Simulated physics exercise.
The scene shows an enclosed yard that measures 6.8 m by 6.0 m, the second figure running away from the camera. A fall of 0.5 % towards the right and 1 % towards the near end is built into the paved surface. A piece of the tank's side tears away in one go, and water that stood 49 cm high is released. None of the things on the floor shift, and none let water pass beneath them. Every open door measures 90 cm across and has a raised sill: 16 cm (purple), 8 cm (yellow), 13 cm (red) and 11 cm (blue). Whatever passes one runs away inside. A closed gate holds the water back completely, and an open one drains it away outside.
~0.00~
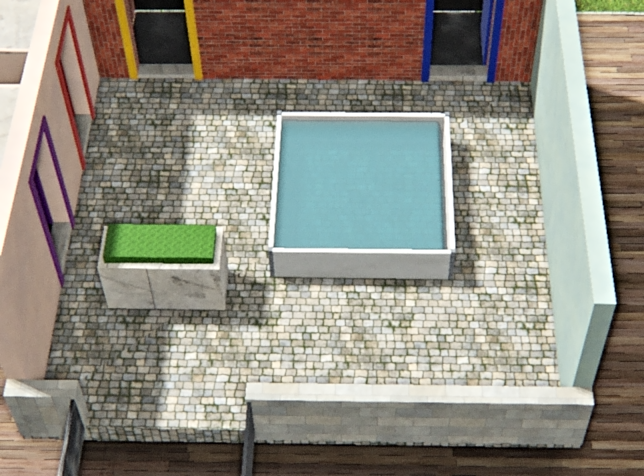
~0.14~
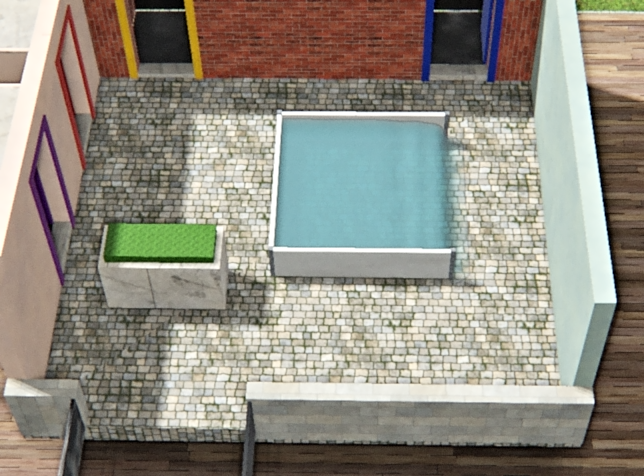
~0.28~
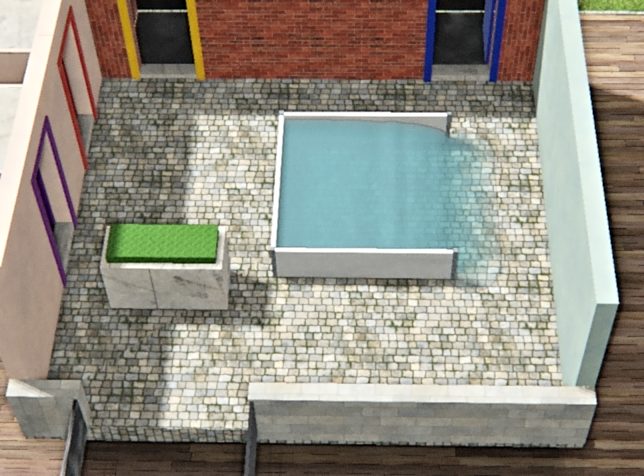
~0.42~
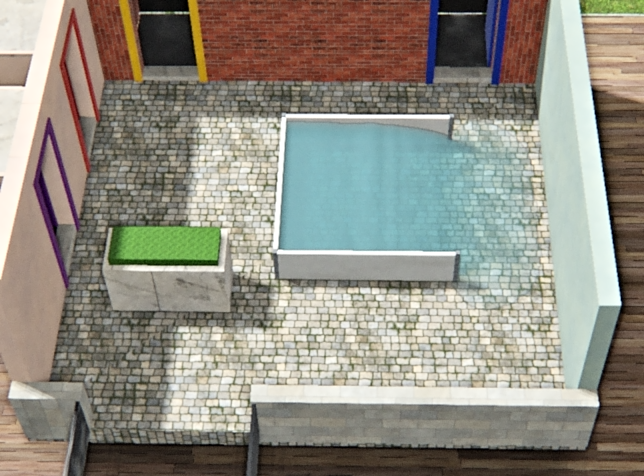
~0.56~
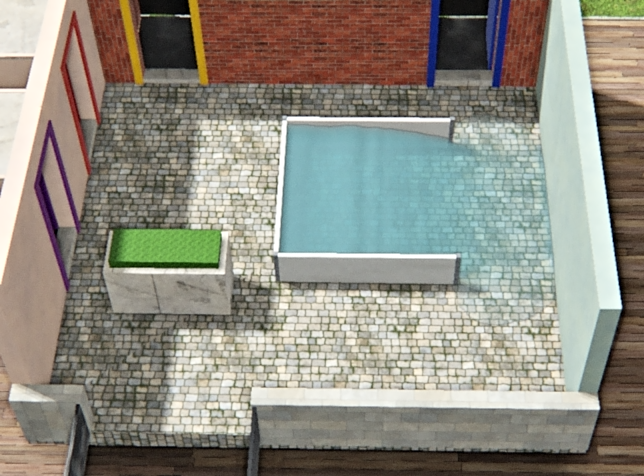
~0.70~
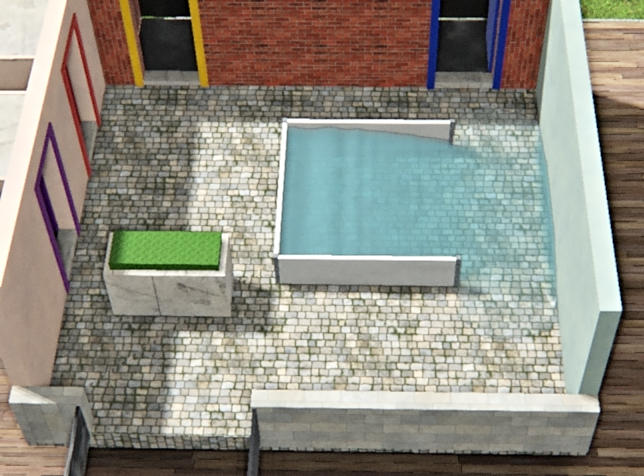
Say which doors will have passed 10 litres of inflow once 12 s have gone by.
After that time: Purple door: Not passed, yellow door: Not passed, red door: Not passed, blue door: Passed.
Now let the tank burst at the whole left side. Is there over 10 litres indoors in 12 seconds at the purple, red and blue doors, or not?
Purple beyond, red beyond, blue short.
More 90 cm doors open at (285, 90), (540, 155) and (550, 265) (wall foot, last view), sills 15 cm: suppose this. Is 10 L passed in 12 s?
In that order: Not over, above, above.
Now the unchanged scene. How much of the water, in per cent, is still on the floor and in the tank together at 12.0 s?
Around 86 percent of the water.
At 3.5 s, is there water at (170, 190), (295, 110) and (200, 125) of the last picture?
First spot not yet wet, second submerged, third not yet wet.
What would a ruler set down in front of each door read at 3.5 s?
You'd get purple at 0 cm, yellow at 0 cm, red at 0 cm, and blue at 22 cm.
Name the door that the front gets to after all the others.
It's the purple door.
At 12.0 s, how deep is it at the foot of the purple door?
Depth: Approx. 7.5 cm.
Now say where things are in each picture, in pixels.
The first picture shows still water, 49 cm deep, in the tank at (362, 183).
In the second picture, the front is at (458, 278), 1.3 m from the gap at (446, 199); 0.3 m2 of floor is under water; 49 cm left at the back of the tank.
In the third picture, the front is at (478, 286), 1.4 m from the gap at (448, 200); 1.5 m2 of floor is under water; 49 cm left at the back of the tank.
In the fourth picture, the front is at (511, 295), 1.7 m from the gap at (450, 203); 3.1 m2 of floor is under water; 49 cm left at the back of the tank.
In the fifth picture, water pours out at (451, 206) and has run 2.0 m, to (555, 292); typically 8 cm deep outside, 49 cm at the tank's back.
In the sixth picture, water pours out at (451, 208) and has run 2.3 m, to (558, 320); typically 9 cm deep outside, 49 cm at the tank's back.
After 1.4 s water covers 15 % of the floor and is deepest (40 cm) near (519, 225); purple door not reached, yellow door not reached, red door not reached, blue door not reached.
After 2.2 s water covers 25 % of the floor and is deepest (39 cm) near (532, 97); purple door not reached, yellow door not reached, red door not reached, blue door 14 cm at the sill, 0 L in.
After 3.5 s water covers 45 % of the floor and is deepest (32 cm) near (562, 413); purple door not reached, yellow door not reached, red door not reached, blue door 22 cm at the sill, 40 L in.
After 7.0 s water covers 95 % of the floor and is deepest (14 cm) near (535, 425); purple door 11 cm at the sill, 0 L in, yellow door 7 cm at the sill, 0 L in, red door 10 cm at the sill, 1 L in, blue door 7 cm at the sill, 87 L in.
After 12.0 s water covers 95 % of the floor and is deepest (12 cm) near (281, 420); purple door 8 cm at the sill, 0 L in, yellow door 5 cm at the sill, 1 L in, red door 5 cm at the sill, 1 L in, blue door 6 cm at the sill, 87 L in.
